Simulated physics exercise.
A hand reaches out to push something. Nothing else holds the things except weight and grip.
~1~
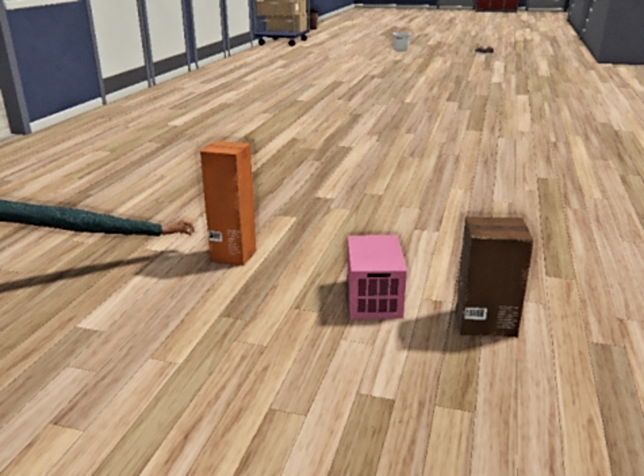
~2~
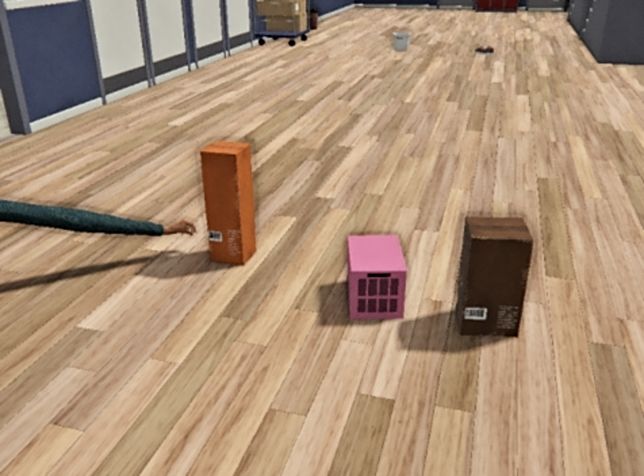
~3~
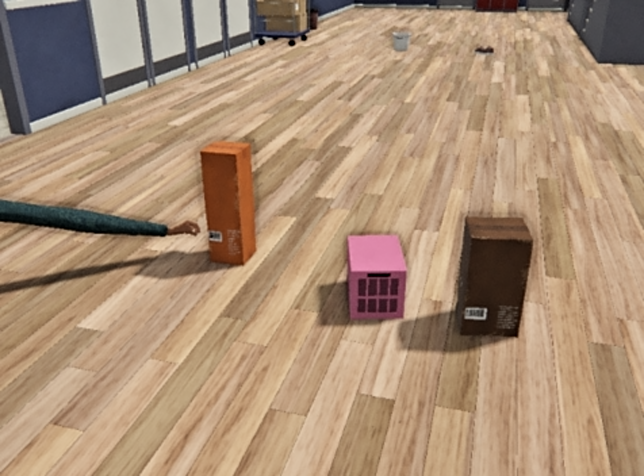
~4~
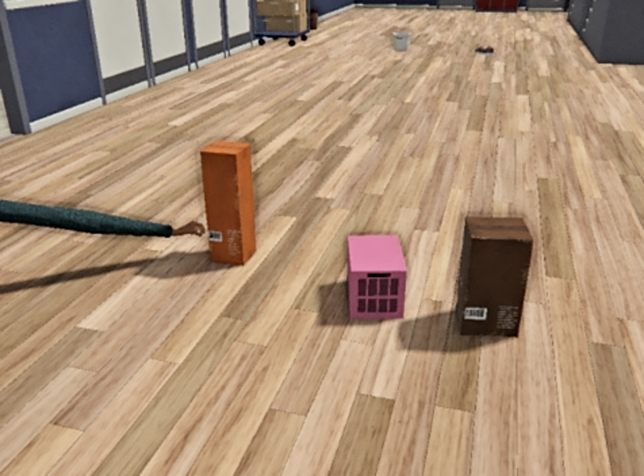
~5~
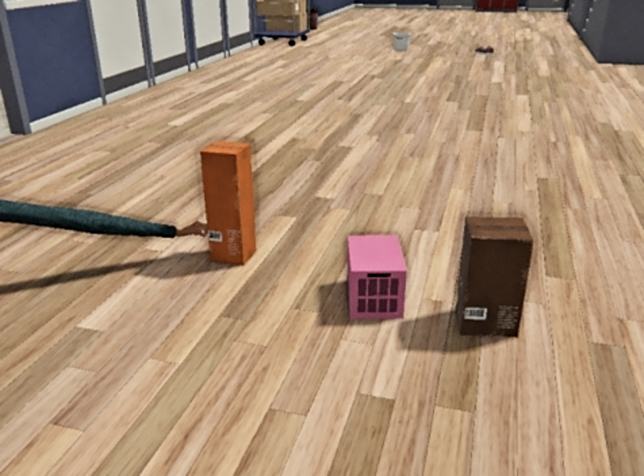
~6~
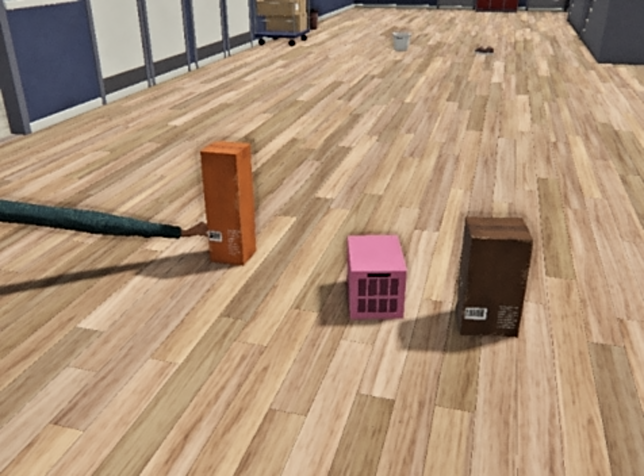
On a wide wood-plank floor, a tall orange box, a pink crate and a dark brown box stand apart as a teal-sleeved arm reaches in from the left. The hand inches rightward to the lower side of the orange box, while all three objects stay still.
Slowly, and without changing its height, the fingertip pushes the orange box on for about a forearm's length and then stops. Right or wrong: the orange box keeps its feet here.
Right, it stays up.
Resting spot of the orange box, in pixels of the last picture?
It finishes at around (294, 211).
Then, 0.50 s on from there, orange box shifted a little near (246, 206).
Then, 1.10 s on from there, orange box shifted about its own width near (268, 208).
Then, 1.70 s on from there, orange box shifted well along near (291, 211).
In the end, moved from the start, orange box. At the end, from the last picture's camera, orange box near (294, 211).
